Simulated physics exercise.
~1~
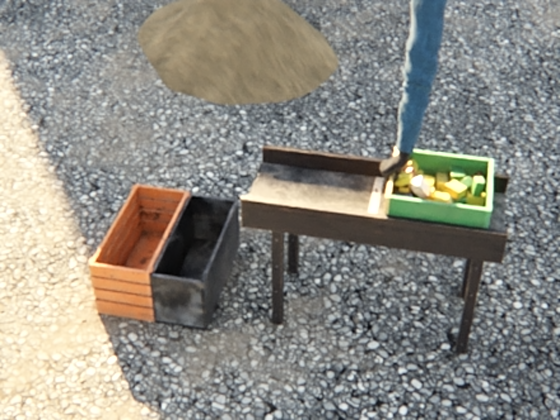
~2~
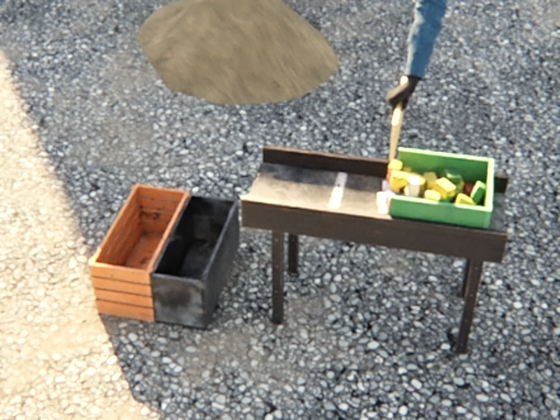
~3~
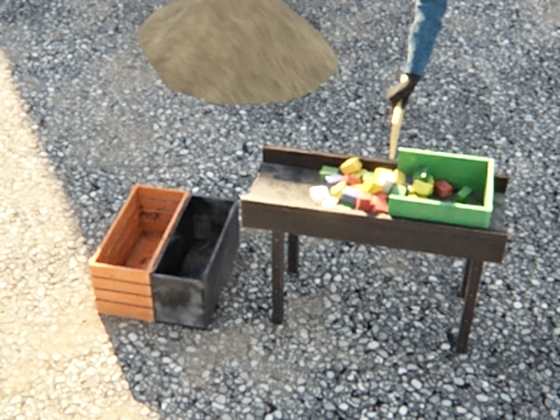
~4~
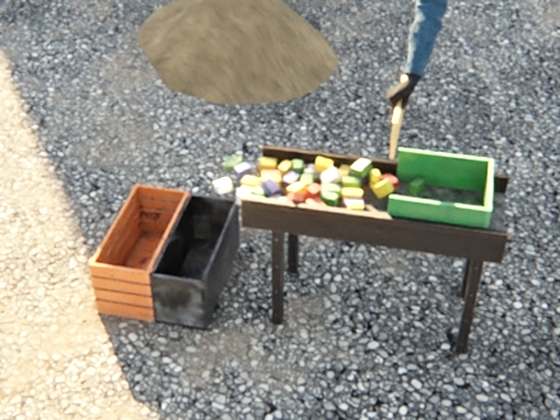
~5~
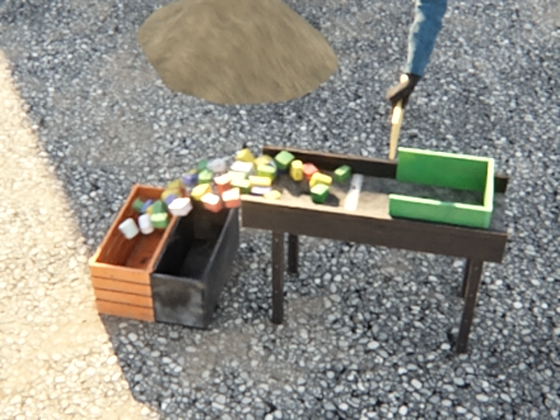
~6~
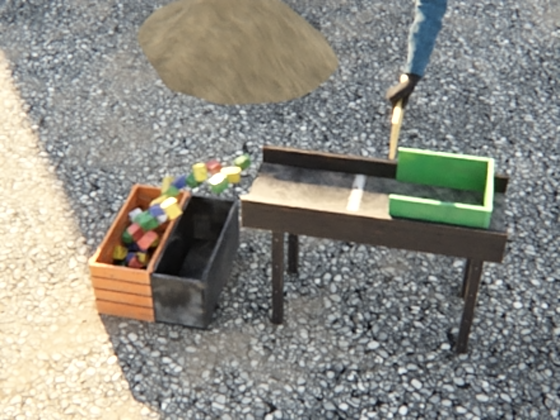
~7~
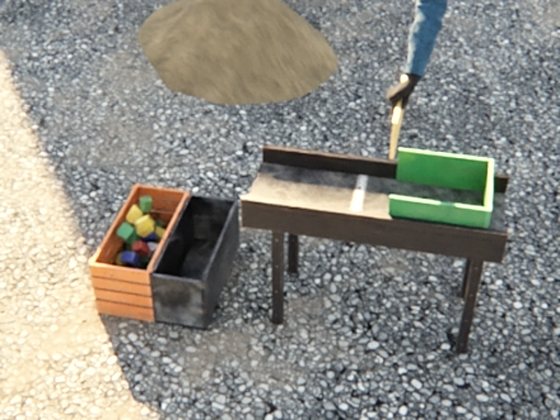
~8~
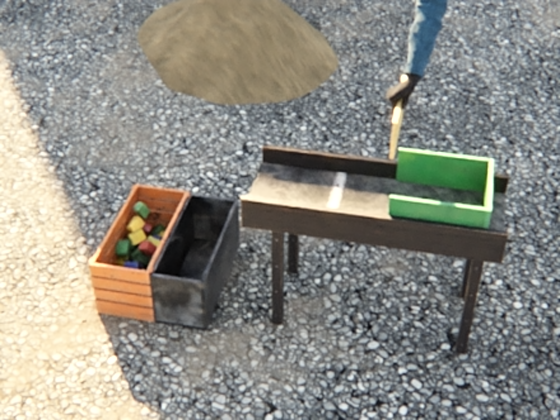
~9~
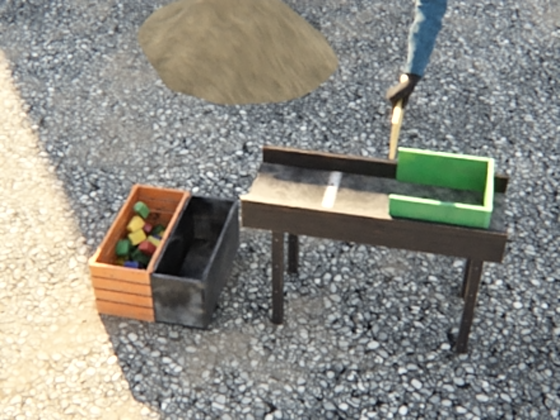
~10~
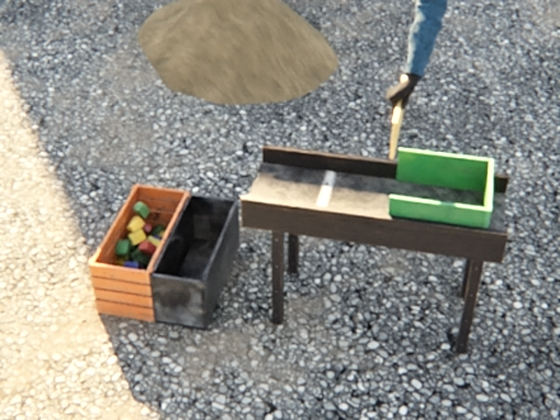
On a gravel yard, a gloved hand lifts the gate of a green pen, and a belt carries the loose, colourful toy bricks left off its end; they fly over the near black box and drop into the orange box beyond, where they settle, leaving the pen empty.
